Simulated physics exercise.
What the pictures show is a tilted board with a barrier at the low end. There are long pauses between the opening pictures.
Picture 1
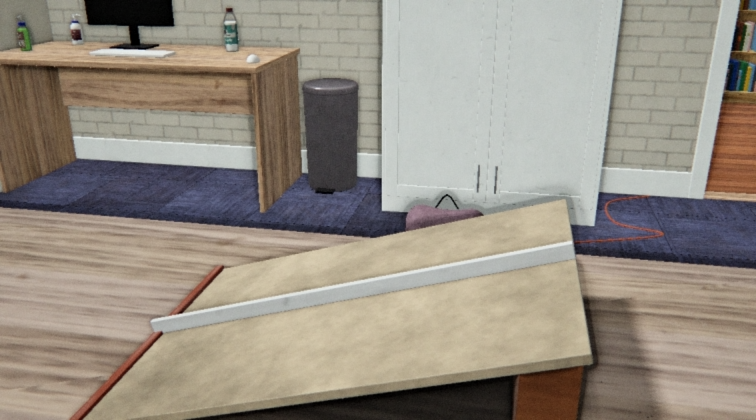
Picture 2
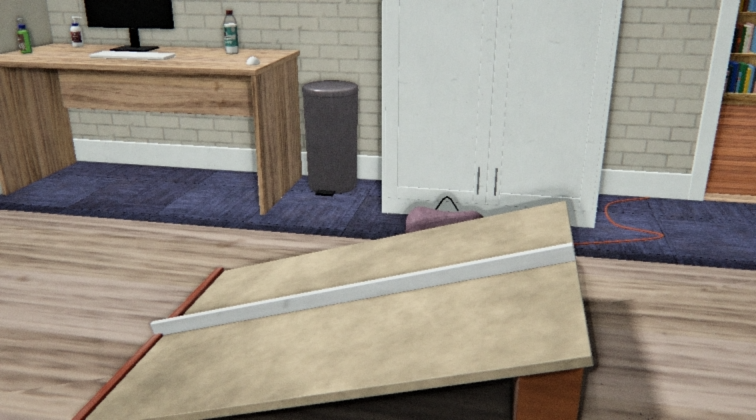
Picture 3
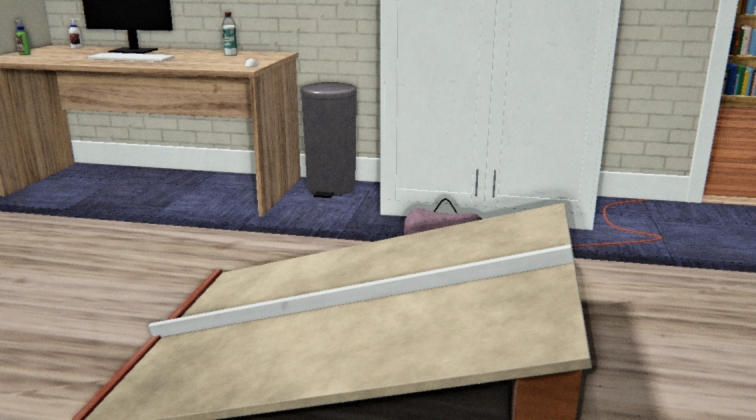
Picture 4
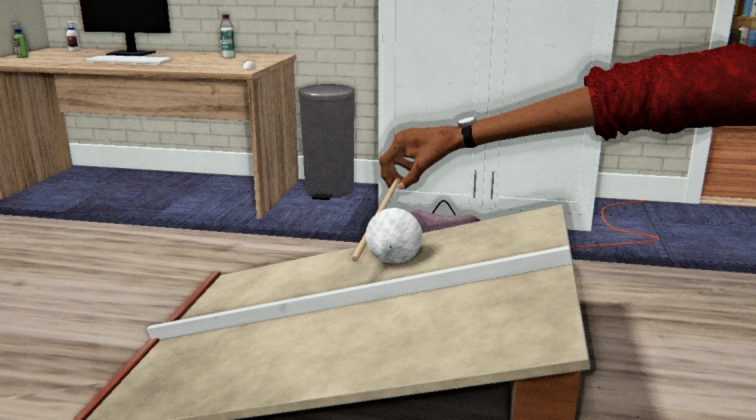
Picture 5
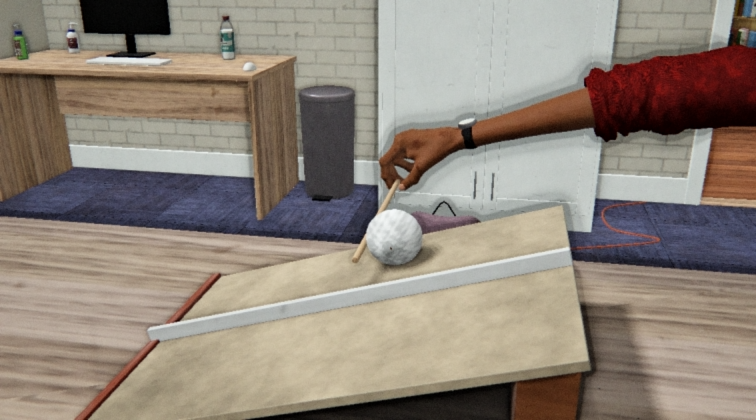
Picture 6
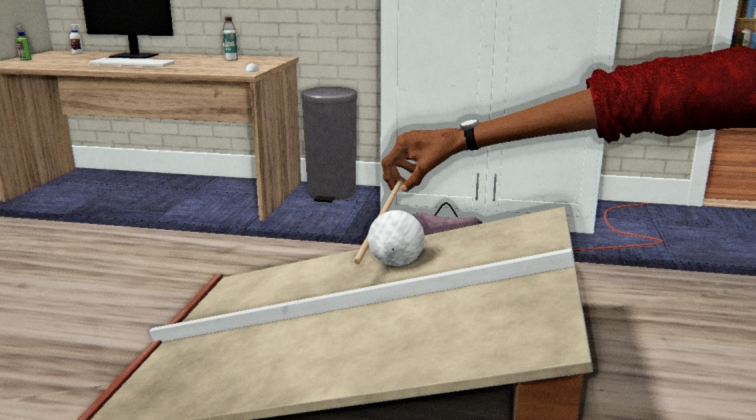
A tilted beige board with a white strip across it and a reddish barrier at its low left end fills the foreground of a wood-floored room, seen from slightly above. Behind it are a wooden desk with a monitor, a grey bin and a white cabinet on blue carpet. After an empty stretch, a red-sleeved arm appears from the right, holding a stick against a round white object, and everything stays nearly still.
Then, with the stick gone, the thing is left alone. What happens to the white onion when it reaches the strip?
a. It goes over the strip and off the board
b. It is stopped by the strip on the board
a.
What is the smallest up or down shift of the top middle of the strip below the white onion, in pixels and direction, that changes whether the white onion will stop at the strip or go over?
Roughly 12 pixels, upward.
Then, 0.62 s past the last view, white onion rolling on the board near (186, 276).
Then, 1.14 s past the last view, white onion off the board.
Finally, the white onion rolls off the board.
